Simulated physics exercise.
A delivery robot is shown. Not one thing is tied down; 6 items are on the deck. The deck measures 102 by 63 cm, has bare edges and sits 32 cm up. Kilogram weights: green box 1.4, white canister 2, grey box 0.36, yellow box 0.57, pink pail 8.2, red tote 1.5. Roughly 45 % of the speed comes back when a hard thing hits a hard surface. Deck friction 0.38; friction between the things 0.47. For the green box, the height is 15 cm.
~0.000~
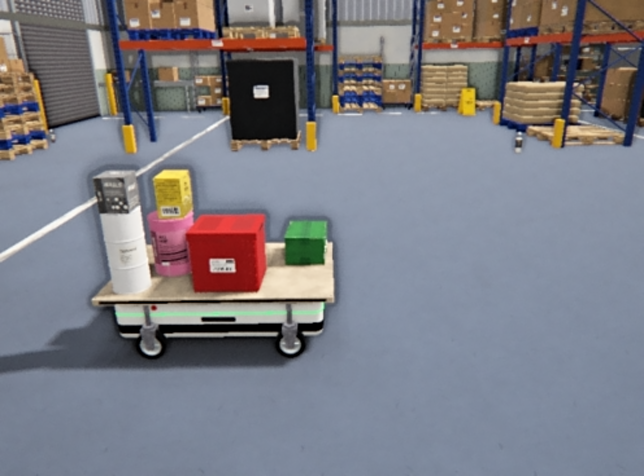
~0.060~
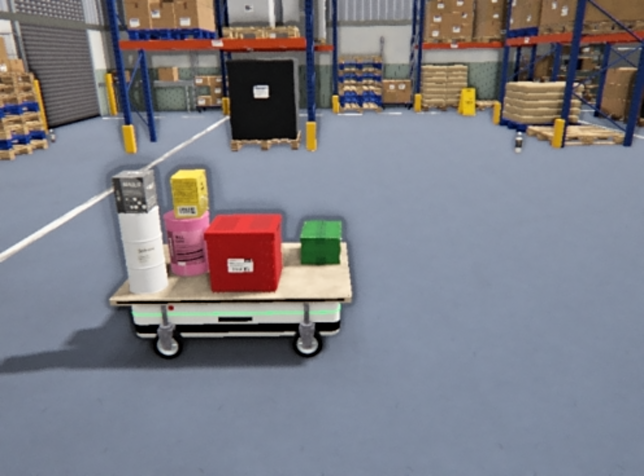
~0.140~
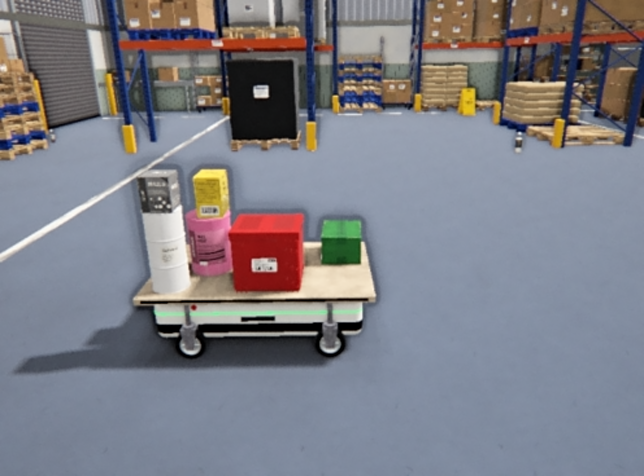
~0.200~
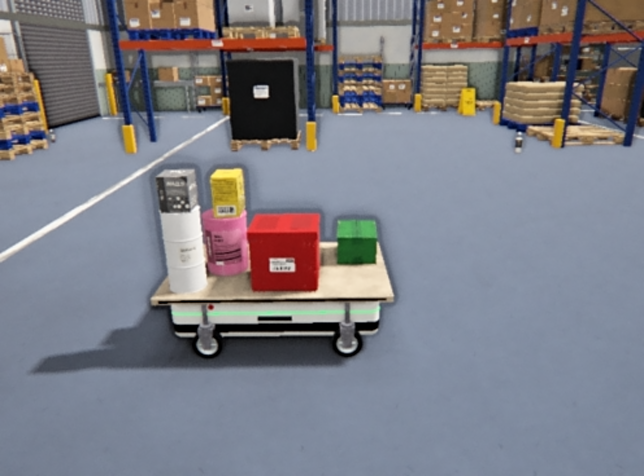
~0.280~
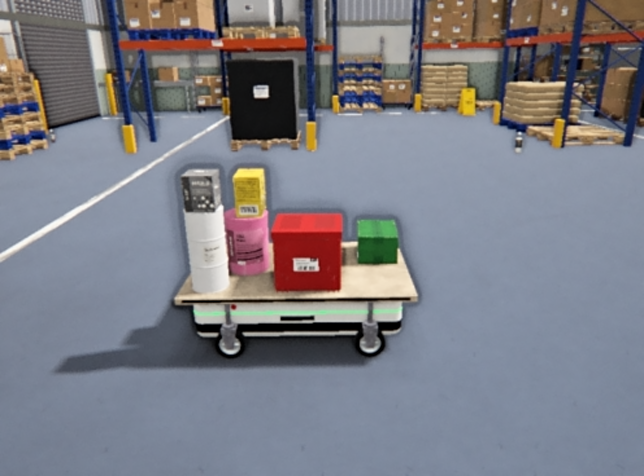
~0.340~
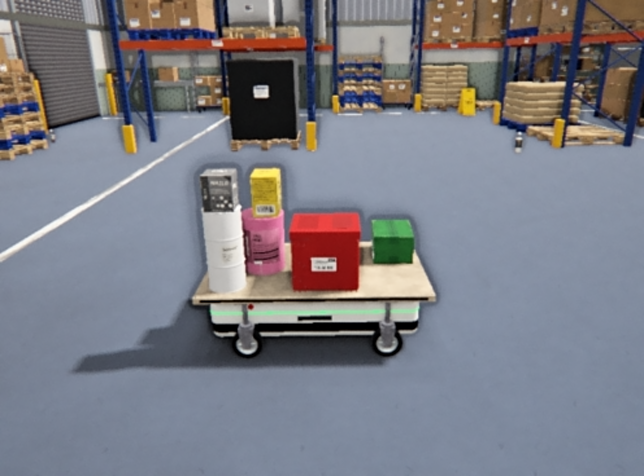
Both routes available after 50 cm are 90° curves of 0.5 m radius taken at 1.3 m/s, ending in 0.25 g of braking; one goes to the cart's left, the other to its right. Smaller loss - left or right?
Honestly, I'd send it to starboard - less to pick up after.
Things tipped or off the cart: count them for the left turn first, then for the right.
Heading left gives 4 while heading right gives 1.
Turning left. Around 0.84 s, cart has run 109 cm, turned 51°; red tote now off the cart; green box shifted 46 cm near (478, 218); white canister at 4° to upright near (404, 232).
Around 1.04 s, cart has run 135 cm, turned 80°; green box, white canister and grey box now off the cart.
Around 1.34 s, cart has run 172 cm, turned 90°.
Finally (2.2 s), off the cart, green box, white canister, grey box and red tote; the other 2 still in place (within 10 cm). Final places as that camera would see them, green box near (450, 230).
Turning right instead, green box tipped over or off the cart, 1 of 6 in all.
